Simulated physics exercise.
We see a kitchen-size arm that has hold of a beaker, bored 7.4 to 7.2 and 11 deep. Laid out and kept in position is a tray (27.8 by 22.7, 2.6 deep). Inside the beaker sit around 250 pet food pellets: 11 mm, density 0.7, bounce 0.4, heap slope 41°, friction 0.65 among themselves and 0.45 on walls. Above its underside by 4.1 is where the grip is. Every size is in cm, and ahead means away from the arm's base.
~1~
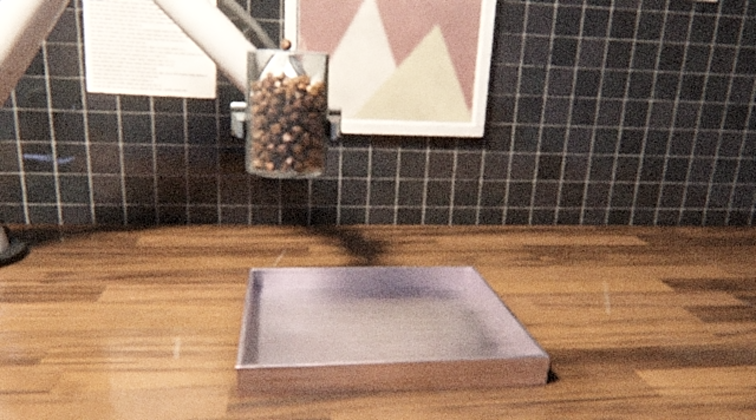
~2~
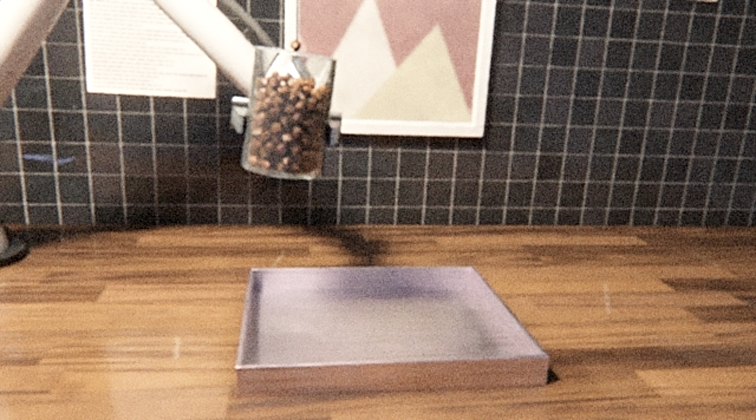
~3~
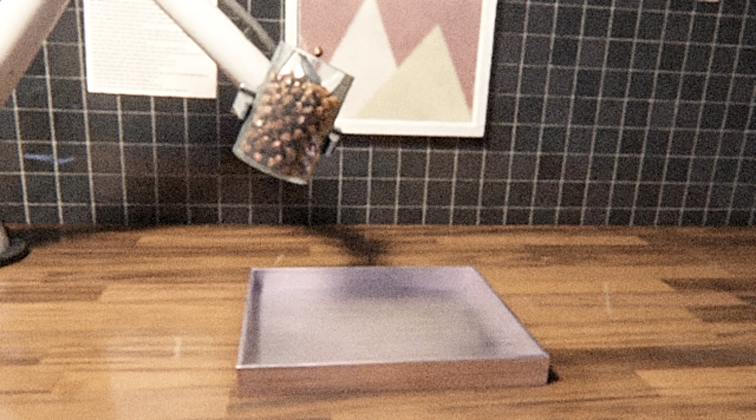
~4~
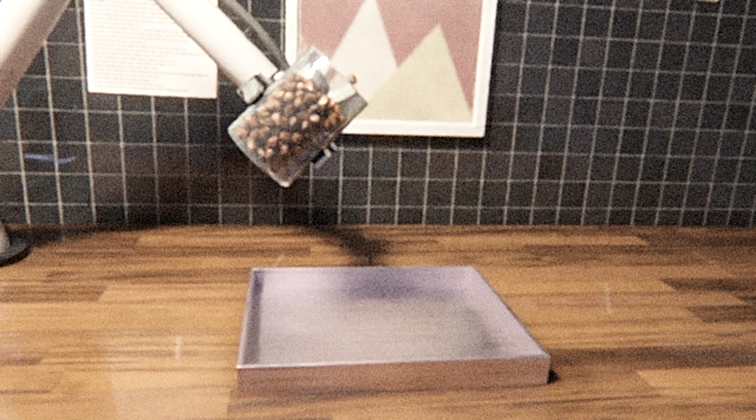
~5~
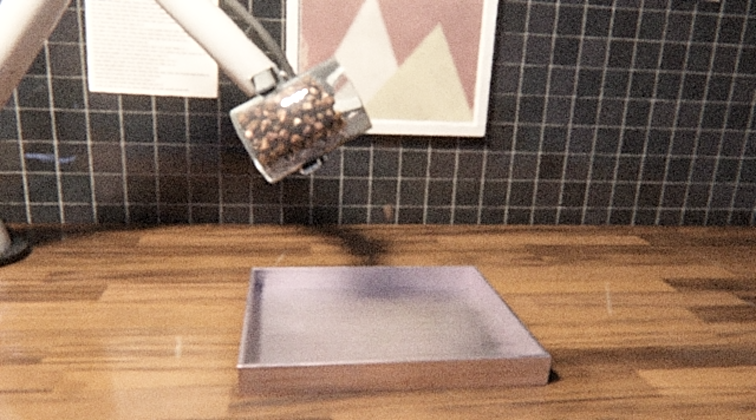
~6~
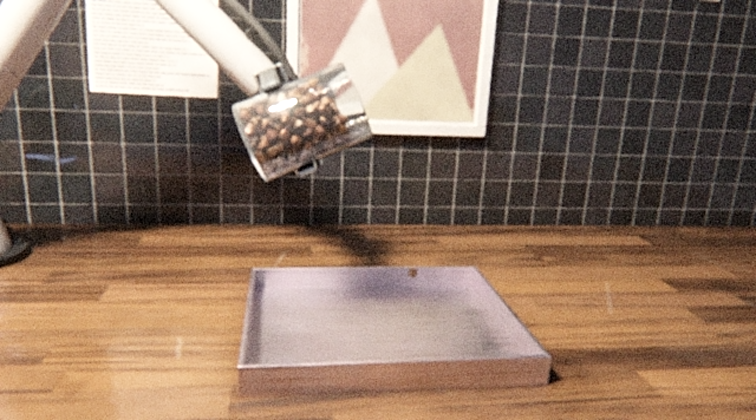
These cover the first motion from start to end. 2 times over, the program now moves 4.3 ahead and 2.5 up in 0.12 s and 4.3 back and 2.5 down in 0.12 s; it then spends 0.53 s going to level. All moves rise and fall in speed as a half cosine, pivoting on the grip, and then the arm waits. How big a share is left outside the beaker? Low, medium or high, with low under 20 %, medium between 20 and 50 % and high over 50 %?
Medium.
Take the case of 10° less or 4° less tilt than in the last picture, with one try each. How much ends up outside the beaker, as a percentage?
20 and 30 %.
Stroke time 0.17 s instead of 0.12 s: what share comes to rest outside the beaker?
Roughly 10 percent then.
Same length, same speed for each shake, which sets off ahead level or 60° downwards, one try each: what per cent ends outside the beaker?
Result: Approx. 20 % and 0 %, one try each.
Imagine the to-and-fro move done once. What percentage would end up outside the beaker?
My guess is near 25 per cent.
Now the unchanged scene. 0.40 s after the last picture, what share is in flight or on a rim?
Roughly 2 per cent.
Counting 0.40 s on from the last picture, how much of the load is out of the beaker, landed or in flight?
Share gone by then: Close to 20 %.
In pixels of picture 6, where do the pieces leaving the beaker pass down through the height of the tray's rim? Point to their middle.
About at (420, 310).
Then, 0.40 s later, tilted 66° forward, highest piece 27 above the table; 197 in the beaker, 53 in the tray, 4 in flight or on a rim.
Then, 0.81 s later, tilted 21° forward, highest piece 28 above the table; 158 in the beaker, 93 in the tray, 3 on the table or floor.
Then, 1.21 s later, level, highest piece 26 above the table; 158 in the beaker, 93 in the tray, 3 on the table or floor.
Then, 2.26 s later, level, highest piece 26 above the table; 158 in the beaker, 93 in the tray, 3 on the table or floor.
At rest, 158 in the beaker, 93 in the tray, 3 on the table or floor. That is 38 % outside the beaker.
